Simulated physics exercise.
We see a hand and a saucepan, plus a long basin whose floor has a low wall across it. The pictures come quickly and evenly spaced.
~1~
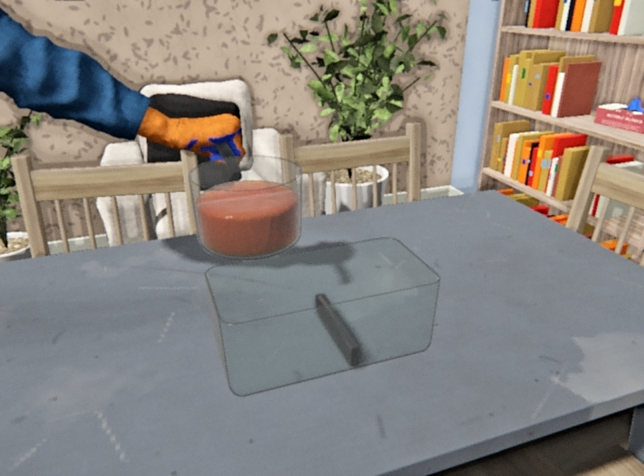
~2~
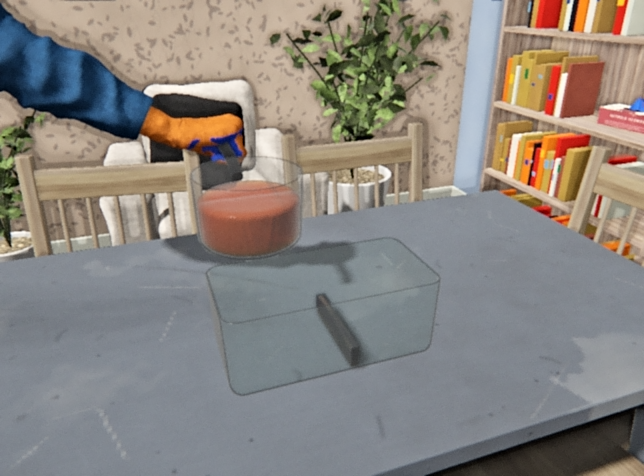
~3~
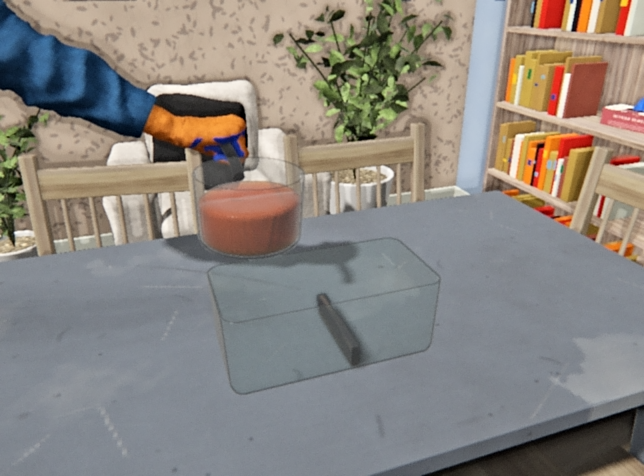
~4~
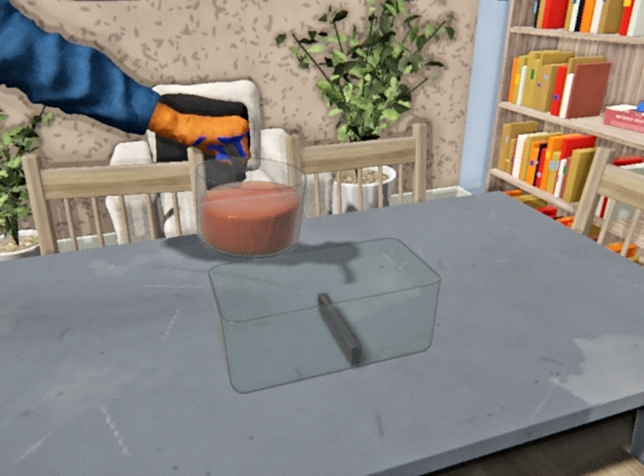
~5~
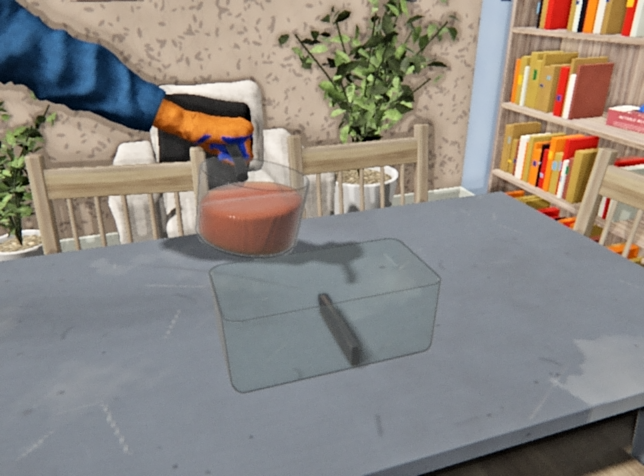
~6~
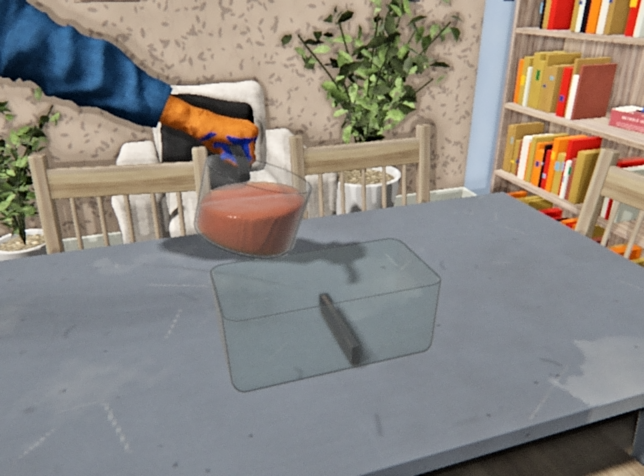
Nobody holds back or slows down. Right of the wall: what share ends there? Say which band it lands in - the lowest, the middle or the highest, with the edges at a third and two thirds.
The share right of the wall falls in the middle range, one third to two thirds.
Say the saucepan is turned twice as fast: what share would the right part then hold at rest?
Around 40 percent.
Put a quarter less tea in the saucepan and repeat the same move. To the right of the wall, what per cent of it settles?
It works out near 50 percent.
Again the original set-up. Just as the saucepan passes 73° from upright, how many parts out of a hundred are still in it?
About 65 per cent.
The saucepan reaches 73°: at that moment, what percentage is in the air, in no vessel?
Airborne fraction: Approx. 25 %.
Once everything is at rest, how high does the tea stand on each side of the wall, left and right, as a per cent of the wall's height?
The left side sits at 40 per cent and the right side at 70.
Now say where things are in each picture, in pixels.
The first frame shows tilt 0°; pouring edge (299, 167); surface from (194, 203) to (296, 189); the long basin's rim runs from (212, 296) to (417, 258); the wall's top is at (336, 320).
The second frame shows tilt 1°; pouring edge (300, 168); surface from (195, 203) to (297, 190).
The third frame shows tilt 3°; pouring edge (301, 170); surface from (197, 203) to (298, 190).
The fourth frame shows tilt 7°; pouring edge (304, 174); surface from (198, 202) to (299, 190).
The fifth frame shows tilt 12°; pouring edge (306, 179); surface from (199, 203) to (300, 191).
The sixth frame shows tilt 18°; pouring edge (309, 185); surface from (199, 203) to (303, 192).
A moment on, the saucepan is tipped part way and 63 per cent is still to pour, 2 is left of the wall and 11 right of it.
Next, the saucepan is tipped right over and 9 per cent is still to pour, 24 is left of the wall and 59 right of it.
Then the saucepan is tipped right over and 0 per cent is still to pour, 41 is left of the wall and 58 right of it.
Later the saucepan is tipped right over and 0 per cent is still to pour, 41 is left of the wall and 58 right of it.
In the end 41 per cent lies left of the wall, 58 right of it and 1 outside.
